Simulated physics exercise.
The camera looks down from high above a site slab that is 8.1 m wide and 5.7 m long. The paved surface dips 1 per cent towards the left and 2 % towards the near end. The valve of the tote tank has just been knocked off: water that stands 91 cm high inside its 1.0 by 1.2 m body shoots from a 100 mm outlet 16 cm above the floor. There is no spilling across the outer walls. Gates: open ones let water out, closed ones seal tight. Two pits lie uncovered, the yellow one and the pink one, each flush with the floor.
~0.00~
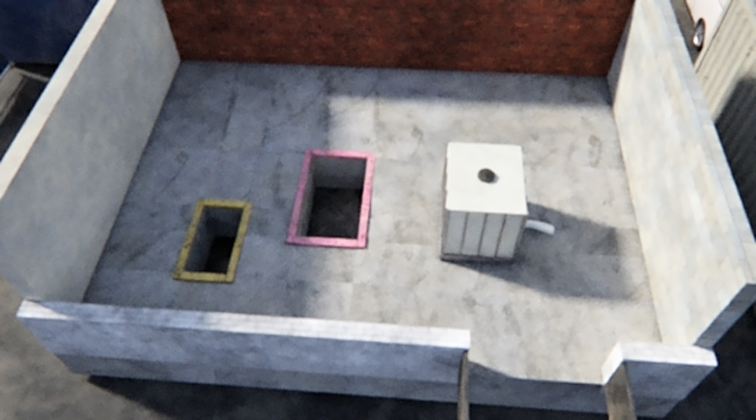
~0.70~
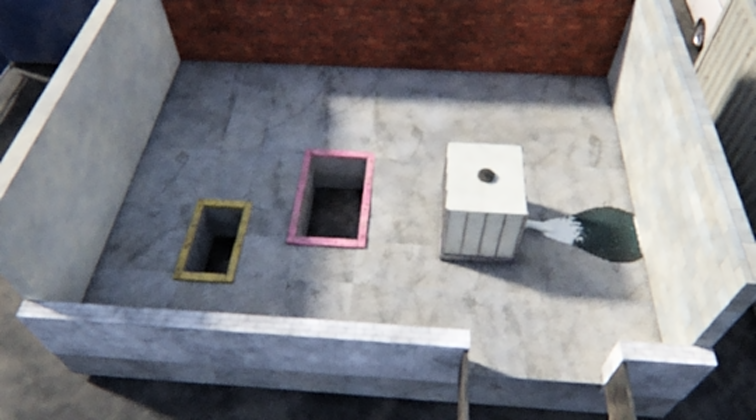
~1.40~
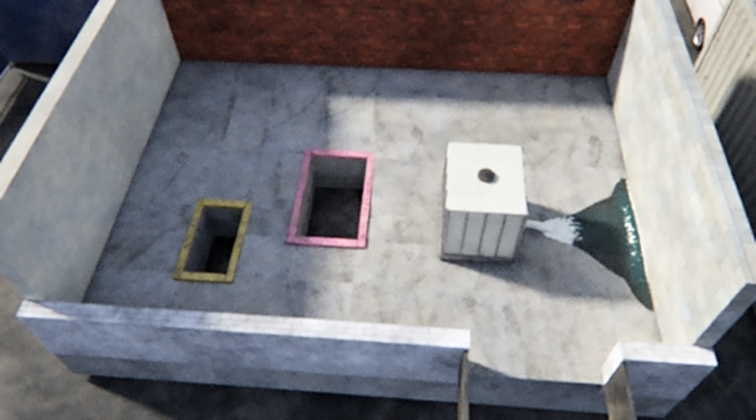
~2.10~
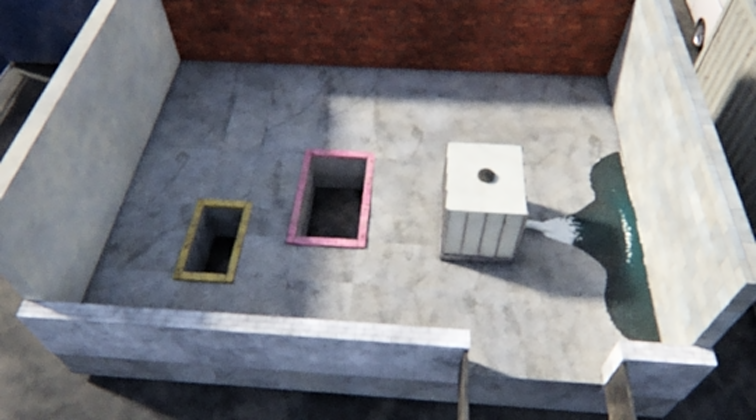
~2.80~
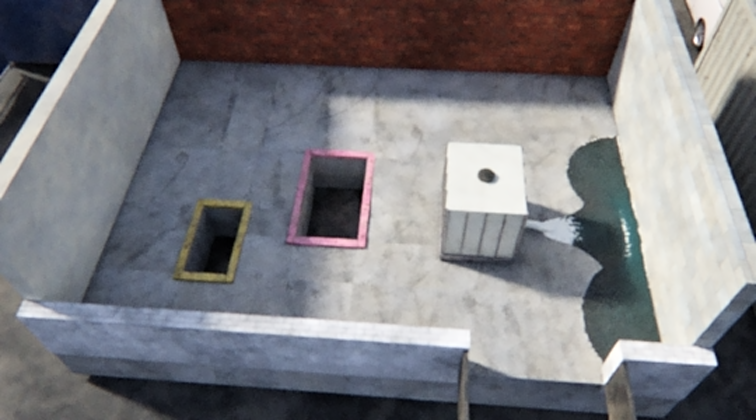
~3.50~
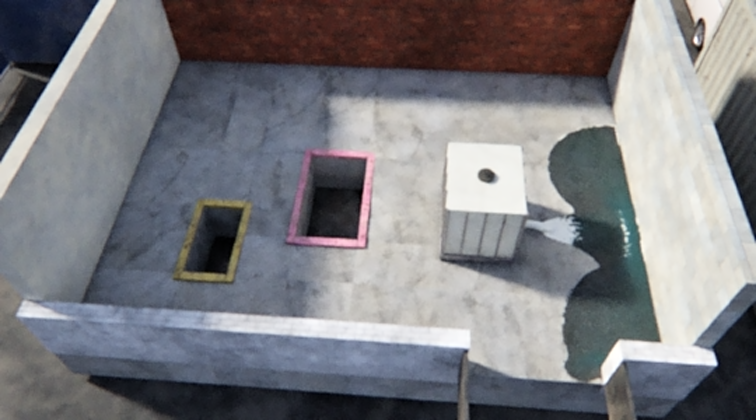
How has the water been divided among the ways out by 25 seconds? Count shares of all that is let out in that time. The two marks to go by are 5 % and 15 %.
Going by the marks: The gate with over 15 %, the yellow pit with less than 5 %, the pink pit with from 5 to 15 %.
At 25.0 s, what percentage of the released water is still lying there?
Close to 54 percent.
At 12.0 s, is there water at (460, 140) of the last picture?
Soaked.
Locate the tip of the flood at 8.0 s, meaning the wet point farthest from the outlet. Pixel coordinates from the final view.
In the last view, it's close to (597, 107).
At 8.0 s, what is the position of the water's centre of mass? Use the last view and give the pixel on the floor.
Roughly (576, 239) in the last view.
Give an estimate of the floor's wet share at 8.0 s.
It comes to about 25 percent wet.
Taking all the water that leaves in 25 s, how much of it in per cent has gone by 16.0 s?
It comes to around 45 percent.
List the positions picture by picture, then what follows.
In the first frame, the jet has just started at (531, 224); the ground is still dry.
In the second frame, from the spout at (531, 224) the water has spread over 0.9 m2; its tip is at (640, 254), and it is 1.5 cm deep on average.
In the third frame, the jet leaves at (531, 224); the sheet reaches (651, 308), 2.3 m away, and wets 1.3 m2.
In the fourth frame, from the spout at (531, 224) the water has spread over 2.2 m2; its tip is at a hidden place, and it is 1.5 cm deep on average.
In the fifth frame, the jet leaves at (531, 224); the sheet reaches a hidden place, 2.9 m away, and wets 3.5 m2.
In the sixth frame, from the spout at (531, 224) the water has spread over 4.5 m2; its tip is at (614, 128), and it is 1.1 cm deep on average.
After 5.0 s water covers 15 % of the floor and is deepest (9 cm) near (632, 233); gone so far, the gate 1 %, the yellow pit 0 %, the pink pit 0 %.
After 8.0 s water covers 25 % of the floor and is deepest (8 cm) near (632, 233); gone so far, the gate 5 %, the yellow pit 0 %, the pink pit 0 %.
After 12.0 s water covers 35 % of the floor and is deepest (7 cm) near (632, 233); gone so far, the gate 11 %, the yellow pit 0 %, the pink pit 0 %.
After 16.0 s water covers 40 % of the floor and is deepest (6 cm) near (632, 233); gone so far, the gate 18 %, the yellow pit 0 %, the pink pit 3 %.
After 25.0 s water covers 40 % of the floor and is deepest (6 cm) near (547, 229); gone so far, the gate 34 %, the yellow pit 0 %, the pink pit 12 %.
